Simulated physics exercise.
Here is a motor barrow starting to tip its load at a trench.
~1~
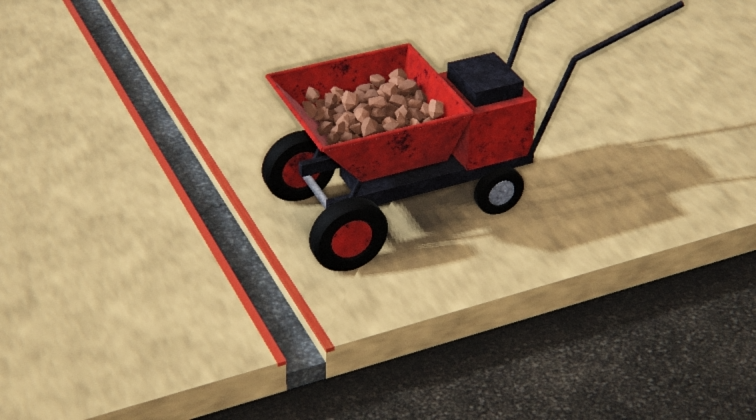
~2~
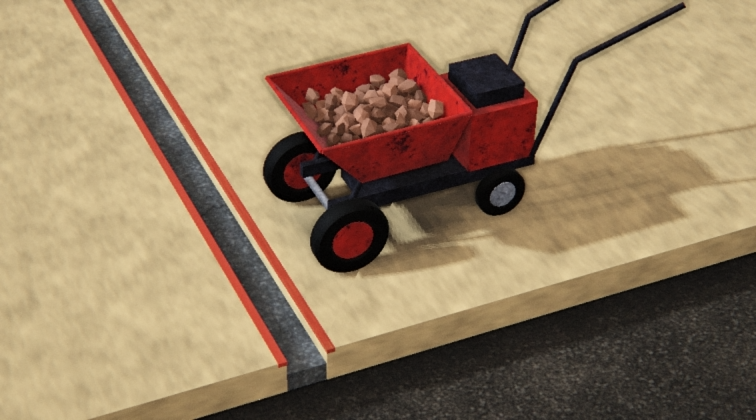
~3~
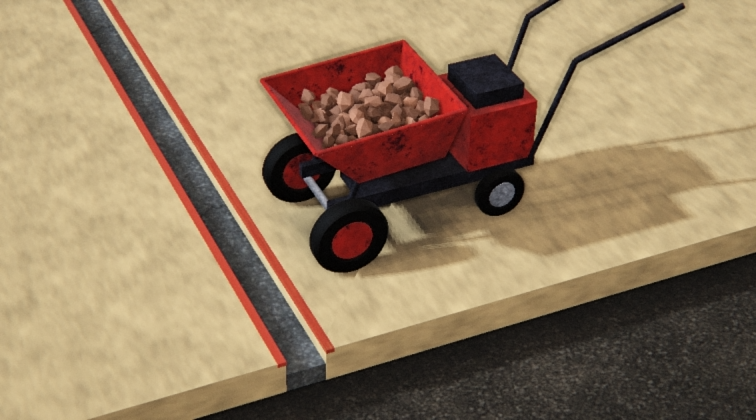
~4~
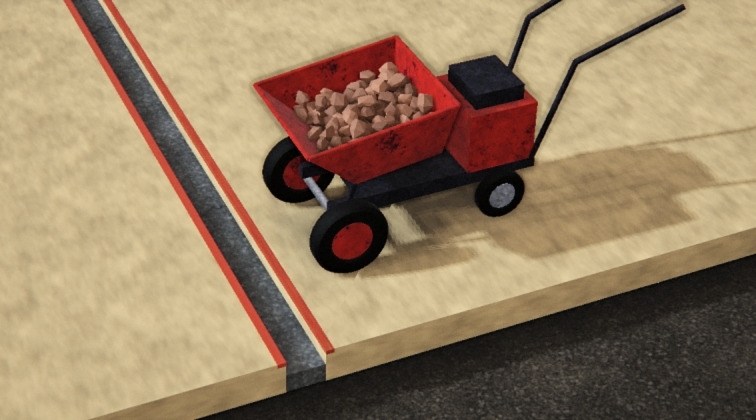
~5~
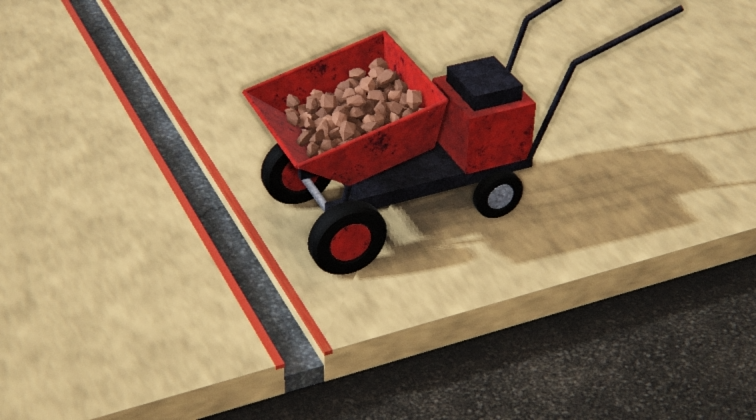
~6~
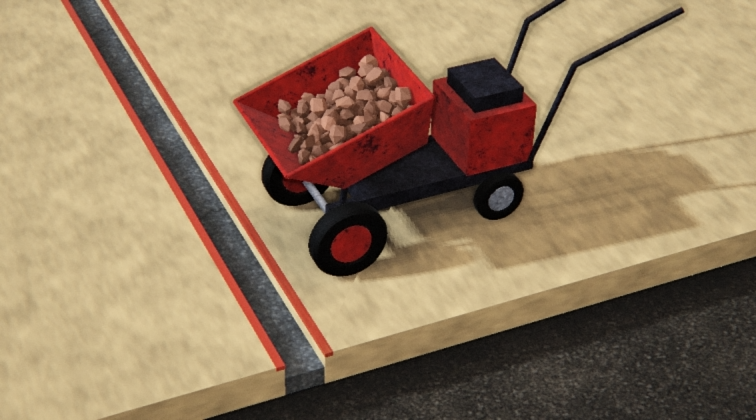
Red motor barrow standing beside a narrow trench, its skip of rubble tilting gradually forward to the left while the wheels stay still.
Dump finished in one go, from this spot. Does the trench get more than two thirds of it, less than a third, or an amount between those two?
Share: Not reaching a third.
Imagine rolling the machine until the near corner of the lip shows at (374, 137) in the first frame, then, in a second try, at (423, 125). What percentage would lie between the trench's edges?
About 60 and 40 per cent.
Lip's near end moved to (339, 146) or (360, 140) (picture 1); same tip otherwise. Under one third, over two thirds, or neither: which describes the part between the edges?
Lab note - position 1: Under a third; position 2: The middle third.
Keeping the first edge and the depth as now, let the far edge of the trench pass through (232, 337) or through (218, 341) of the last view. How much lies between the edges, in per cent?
Respectively, 30 % and 50 %.
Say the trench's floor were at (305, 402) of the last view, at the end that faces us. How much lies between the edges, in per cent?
The share would be roughly 0 per cent.
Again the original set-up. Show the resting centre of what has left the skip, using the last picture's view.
I'd put the middle somewhere around (169, 269).
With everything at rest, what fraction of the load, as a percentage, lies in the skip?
I'd say around 10 per cent.
Soon after the last picture, skip tipped steeply; all in the skip.
A little later, skip tipped right over; most in the skip; about a quarter beyond it; a stray few falling.
Later still, skip tipped right over; a small part in the skip; most beyond it.
By the end, skip tipped right over; a small part in the skip; none in or heaped over the trench; most beyond it.
